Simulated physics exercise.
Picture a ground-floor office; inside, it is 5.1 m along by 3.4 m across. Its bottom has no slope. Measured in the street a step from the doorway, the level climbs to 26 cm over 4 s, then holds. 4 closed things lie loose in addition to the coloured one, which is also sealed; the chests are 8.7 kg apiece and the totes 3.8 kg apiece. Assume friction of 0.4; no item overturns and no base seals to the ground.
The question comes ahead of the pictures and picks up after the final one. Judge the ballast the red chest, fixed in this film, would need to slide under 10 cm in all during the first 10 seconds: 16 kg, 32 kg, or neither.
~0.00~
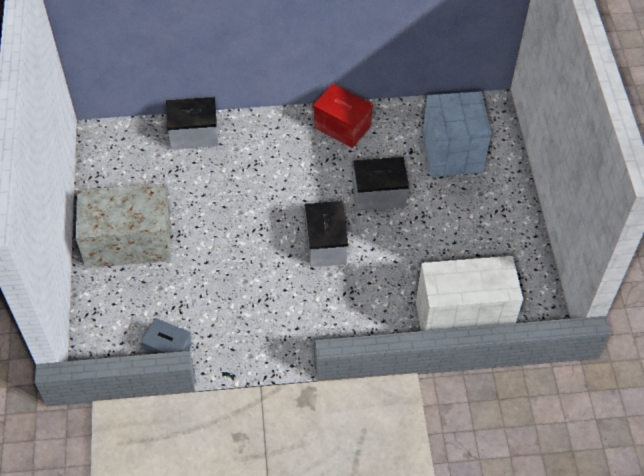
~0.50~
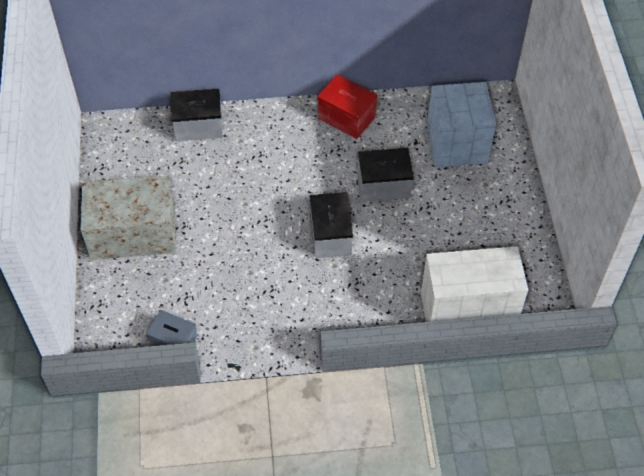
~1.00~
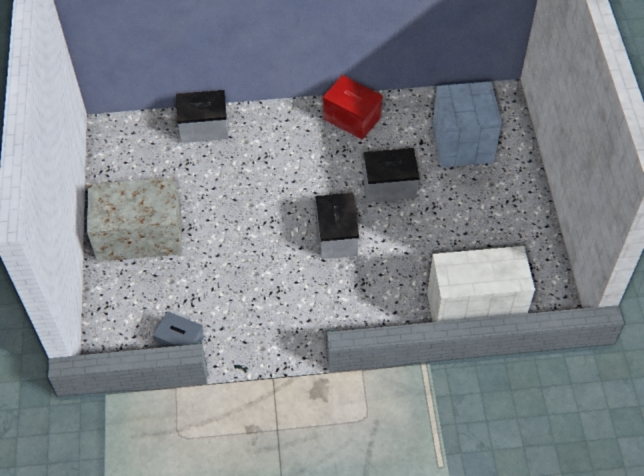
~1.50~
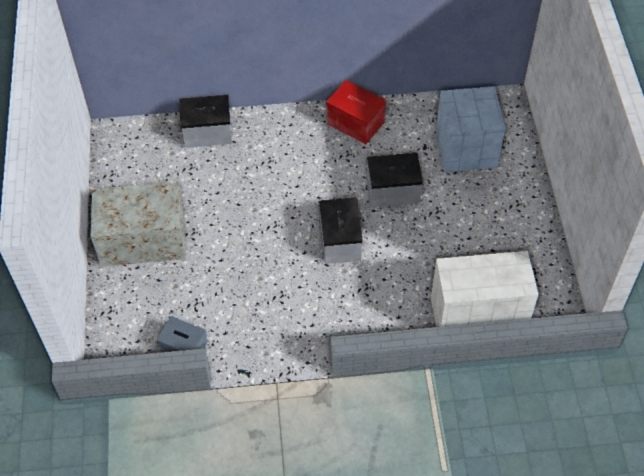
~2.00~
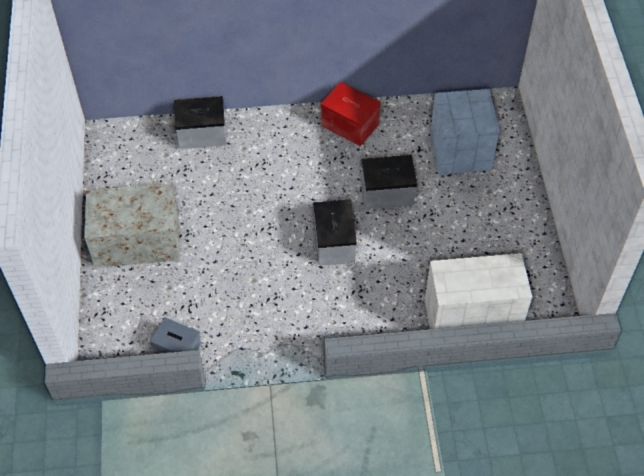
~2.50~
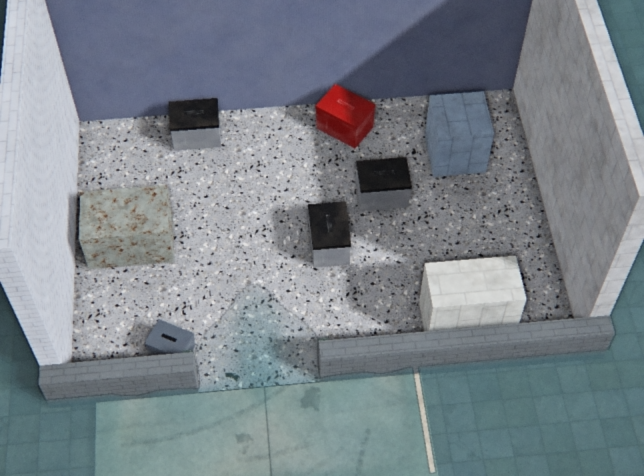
Judgement: Neither amount suffices.
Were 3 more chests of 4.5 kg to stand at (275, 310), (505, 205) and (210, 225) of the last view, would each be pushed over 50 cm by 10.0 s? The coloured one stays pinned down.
Answer by position: Outside the range; outside the range; outside the range.
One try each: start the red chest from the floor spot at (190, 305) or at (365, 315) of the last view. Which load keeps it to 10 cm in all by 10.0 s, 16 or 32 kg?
Neither mass does it, then the light mass does it.
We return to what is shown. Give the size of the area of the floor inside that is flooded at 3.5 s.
That flooded area is roughly 3.5 m2.
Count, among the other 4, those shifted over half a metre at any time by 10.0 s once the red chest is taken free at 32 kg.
The number is 4.
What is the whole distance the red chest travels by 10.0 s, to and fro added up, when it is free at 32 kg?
Close to 150 cm, all told.
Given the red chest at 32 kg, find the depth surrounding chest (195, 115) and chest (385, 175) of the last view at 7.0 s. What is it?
Close to 12 and 7 centimetres.
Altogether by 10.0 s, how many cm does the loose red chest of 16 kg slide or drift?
Total path: Approx. 80 cm.
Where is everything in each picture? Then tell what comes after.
The first picture shows the red chest at (343, 105) rests on the ground; 0.0 m2 under water; 0 of 5 have shifted.
The second picture shows the red chest at (347, 96), on the bottom; water covers 0.0 m2; 0 of 5 have shifted.
The third picture shows the red chest at (353, 96) rests on the ground; water covers 0.0 m2; 0 of 5 have shifted.
The fourth picture shows the red chest at (356, 101), on the bottom; water covers 0.0 m2; 0 of 5 have shifted.
The fifth picture shows the red chest at (351, 103) rests on the ground; 0.1 m2 under water; 0 of 5 have shifted.
The sixth picture shows the red chest at (346, 105), on the bottom; 0.8 m2 under water; 0 of 5 have shifted.
After 3.5 s the red chest would be 0 cm from its start with 16 kg and 0 cm from its start with 32 kg; 0 cm of water round it then.
After 4.5 s the red chest would be 0 cm from its start with 16 kg and 0 cm from its start with 32 kg; 1 cm of water round it then.
After 7.0 s the red chest would be 82 cm from its start with 16 kg and 38 cm from its start with 32 kg; 8 cm of water round it then.
After 10.0 s the red chest would be 82 cm from its start with 16 kg and 161 cm from its start with 32 kg; 14 cm of water round it then.
